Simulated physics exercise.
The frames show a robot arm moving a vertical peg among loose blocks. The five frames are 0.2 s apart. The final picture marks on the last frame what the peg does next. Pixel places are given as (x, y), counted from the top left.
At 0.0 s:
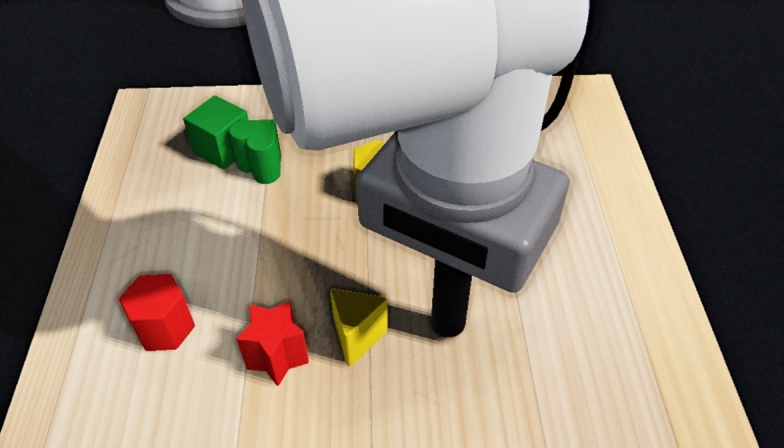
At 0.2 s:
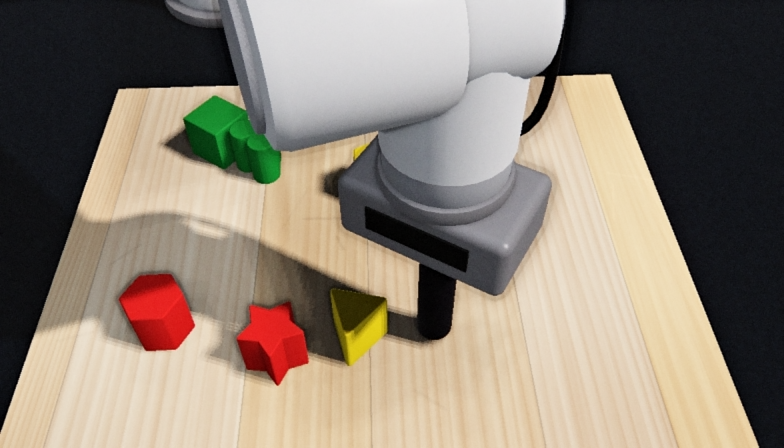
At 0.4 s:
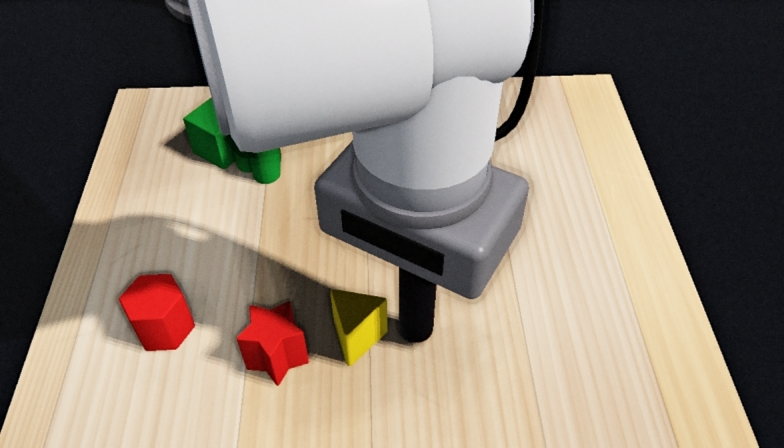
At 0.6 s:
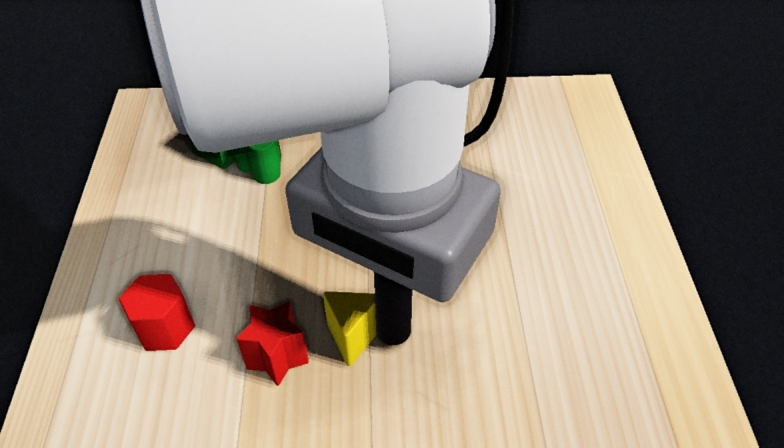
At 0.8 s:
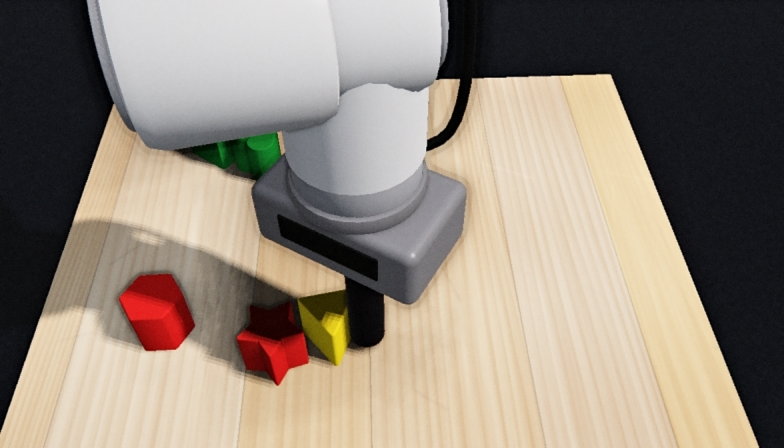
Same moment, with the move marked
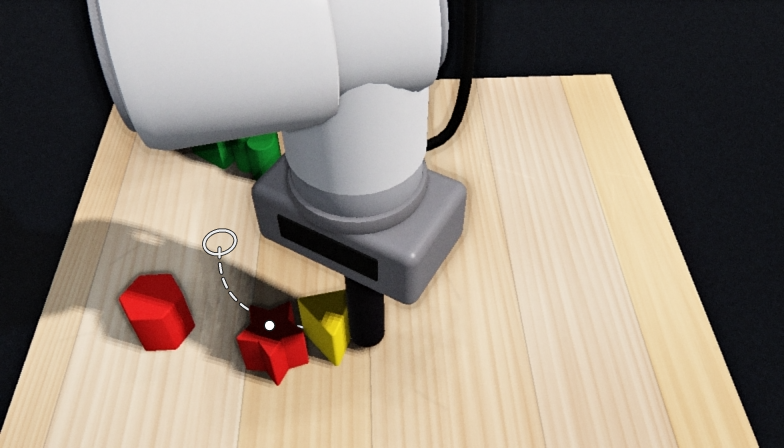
A robot arm with a black peg moved left across a wooden board, then pushed a yellow triangle block left toward a red star, while the red blocks stayed still.
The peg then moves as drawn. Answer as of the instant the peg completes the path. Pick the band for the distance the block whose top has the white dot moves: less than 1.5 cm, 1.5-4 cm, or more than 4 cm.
Moves 1.5 to 4 cm.
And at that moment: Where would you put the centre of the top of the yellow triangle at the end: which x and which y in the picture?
Its top middle: (200, 291).
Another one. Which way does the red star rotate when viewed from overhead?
It goes anticlockwise.
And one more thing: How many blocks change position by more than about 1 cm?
A pair of blocks is moved.
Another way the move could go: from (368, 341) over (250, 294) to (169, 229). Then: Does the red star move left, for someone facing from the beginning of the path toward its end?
Going by the path, yes.
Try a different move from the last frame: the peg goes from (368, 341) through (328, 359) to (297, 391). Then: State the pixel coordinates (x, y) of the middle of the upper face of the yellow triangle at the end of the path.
By then it is at (297, 304).
The line goes from (368, 341) by way of (293, 325) and (232, 296) to (220, 242); the dot is on the red star.
The first path, step by step. One third of the way, peg at (290, 317); red star at (236, 337), turned 45° anticlockwise; yellow triangle at (248, 297), turned 30° anticlockwise.
Two thirds of the way, peg at (229, 287); red star at (235, 338), turned 50° anticlockwise; yellow triangle at (200, 291), turned 70° anticlockwise.
At the end, peg at (217, 234); red hexagonal block unmoved; red star at (235, 338), turned 50° anticlockwise; yellow triangle at (200, 291), turned 70° anticlockwise.
